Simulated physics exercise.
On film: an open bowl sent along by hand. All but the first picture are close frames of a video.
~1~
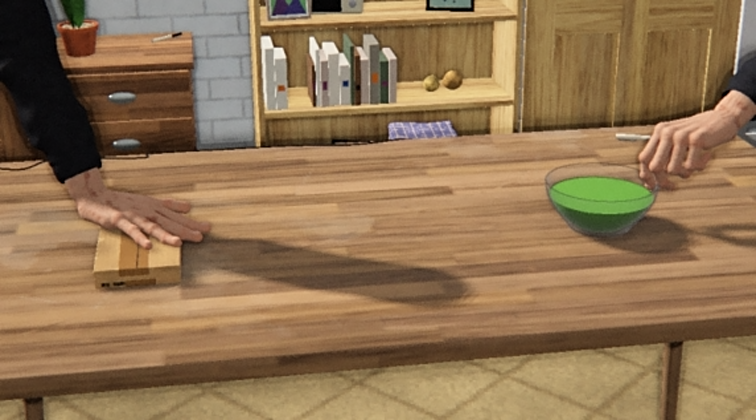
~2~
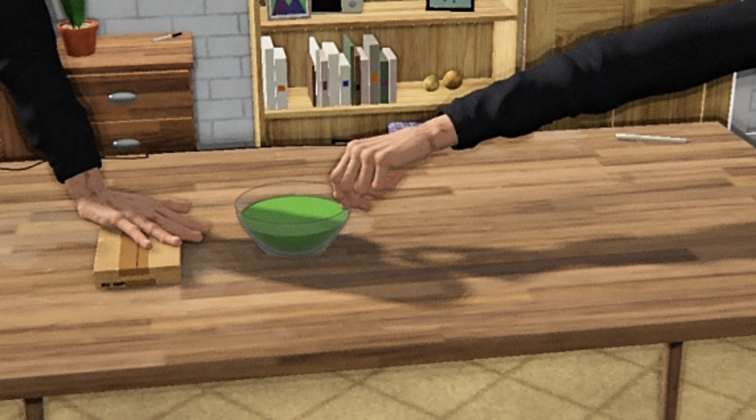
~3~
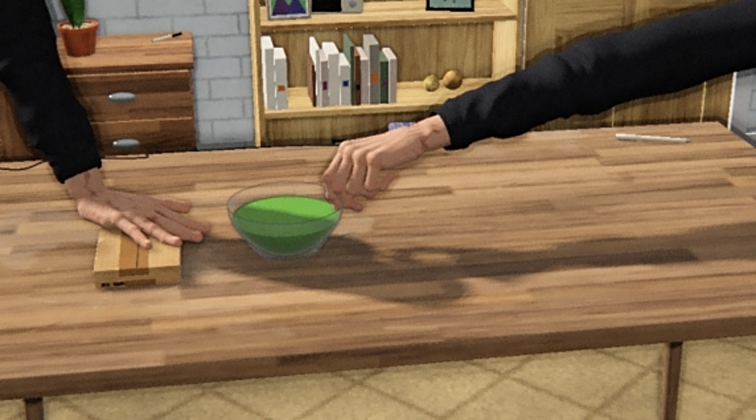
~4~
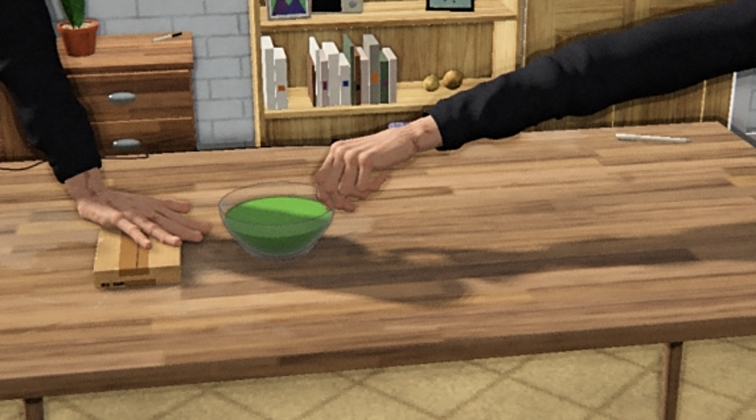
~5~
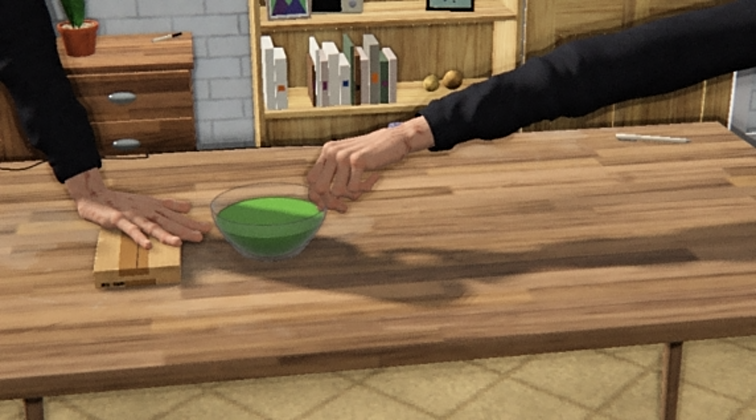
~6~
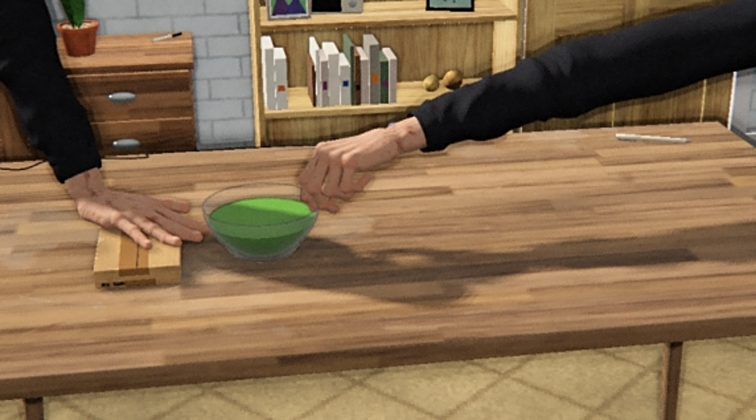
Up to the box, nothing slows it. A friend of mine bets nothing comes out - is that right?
Yes. Nothing escapes.
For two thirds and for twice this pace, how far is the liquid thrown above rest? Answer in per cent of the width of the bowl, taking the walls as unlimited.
Roughly 5 per cent first, then roughly 15 per cent.
Soon after, the bowl meets the box.
Later, the green juice surges up the wall; the wave climbs under half way to the rim.
In the end, the bowl stands at the box; nothing has left it.
